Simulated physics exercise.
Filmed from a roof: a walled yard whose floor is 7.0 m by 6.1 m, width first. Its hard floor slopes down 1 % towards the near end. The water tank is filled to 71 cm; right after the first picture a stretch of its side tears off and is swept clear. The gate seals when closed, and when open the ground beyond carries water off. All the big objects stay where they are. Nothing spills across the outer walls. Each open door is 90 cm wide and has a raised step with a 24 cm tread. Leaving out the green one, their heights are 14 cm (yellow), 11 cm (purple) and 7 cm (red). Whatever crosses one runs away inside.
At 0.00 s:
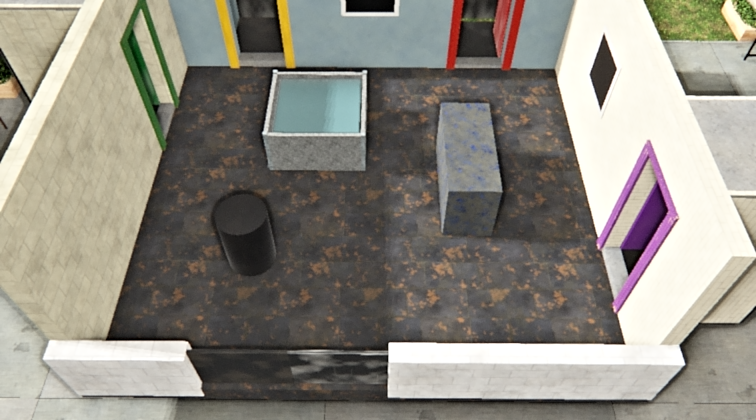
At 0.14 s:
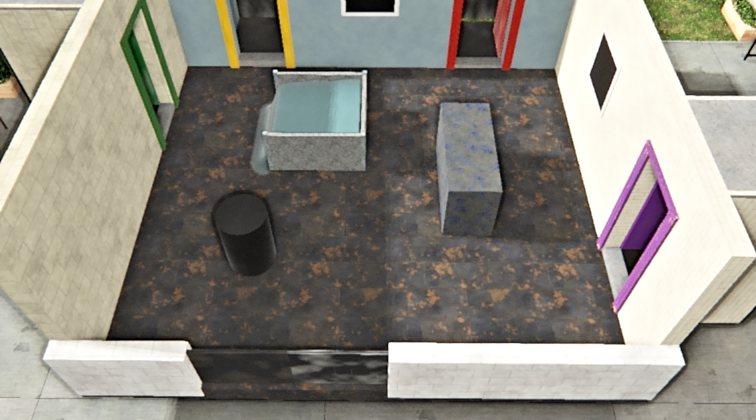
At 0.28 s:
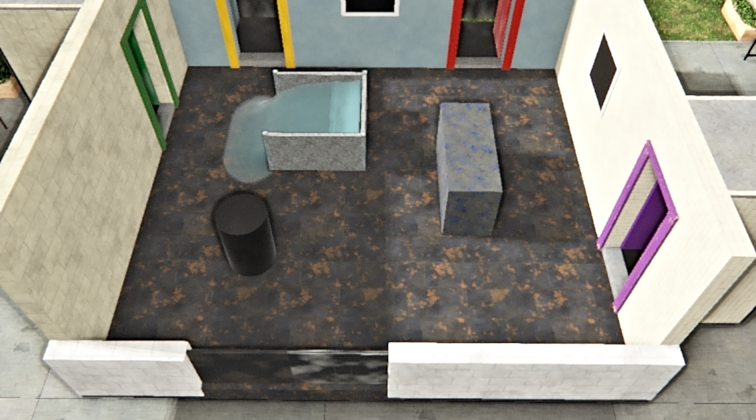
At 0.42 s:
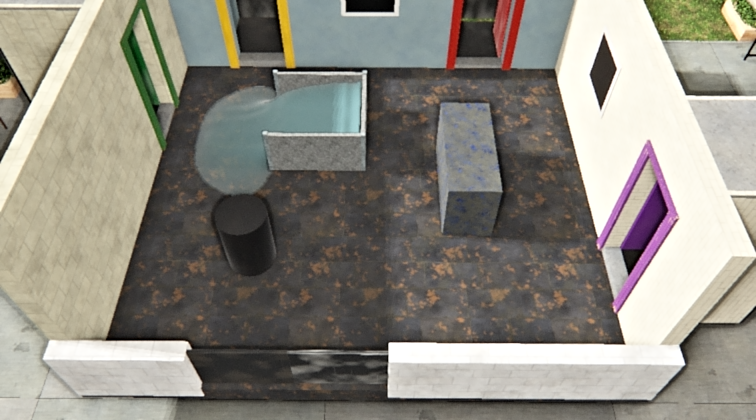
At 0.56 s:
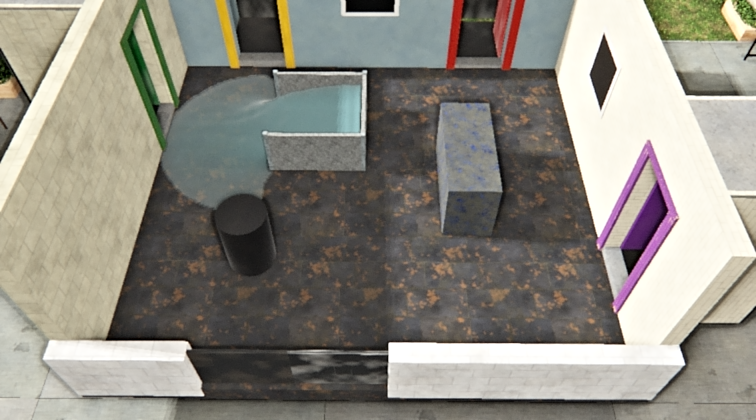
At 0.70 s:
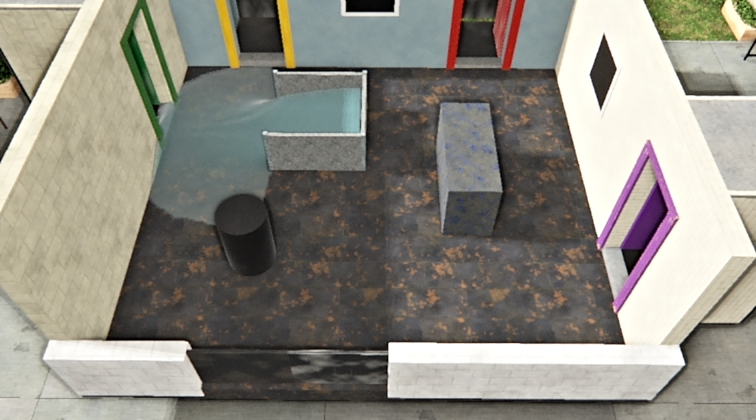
A walled yard with a water tank losing its left side, water pouring out and spreading across the dark floor to the green door.
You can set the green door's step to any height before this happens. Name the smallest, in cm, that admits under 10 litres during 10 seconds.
It would have to be roughly 36 cm high.
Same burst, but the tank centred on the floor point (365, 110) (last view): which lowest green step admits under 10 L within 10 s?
About 29 cm.
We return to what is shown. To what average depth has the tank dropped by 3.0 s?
Some 10 cm.
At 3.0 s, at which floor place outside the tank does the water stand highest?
Around (102, 357).
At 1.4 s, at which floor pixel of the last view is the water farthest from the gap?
At about (123, 286).
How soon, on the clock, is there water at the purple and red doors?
Arrival: Purple 6.5 s, red 4.5 s.
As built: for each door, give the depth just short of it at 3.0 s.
Depths in cm: Green 17, yellow 9, purple 0, red 0.
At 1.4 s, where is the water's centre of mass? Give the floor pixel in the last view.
Around (248, 142).
After 1.4 s water covers 20 % of the floor, deepest (37 cm) near (173, 118); 36 cm at the green door, 106 litres in over its 12 cm step.
After 3.0 s water covers 30 % of the floor, deepest (22 cm) near (102, 357); 17 cm at the green door, 238 litres in over its 12 cm step.
After 10.0 s water covers 90 % of the floor, deepest (8 cm) near (493, 227); 2 cm at the green door, 247 litres in over its 12 cm step.
At the green door as built, the water arrived by 0.7 s and peaked near 36 cm at 1.4 s.
Run again over the same 10 s with other heights there, 39 litres in over 29.5 cm, 3 litres over 39.5 cm. The limit of 10 litres is kept from about 36 cm up.
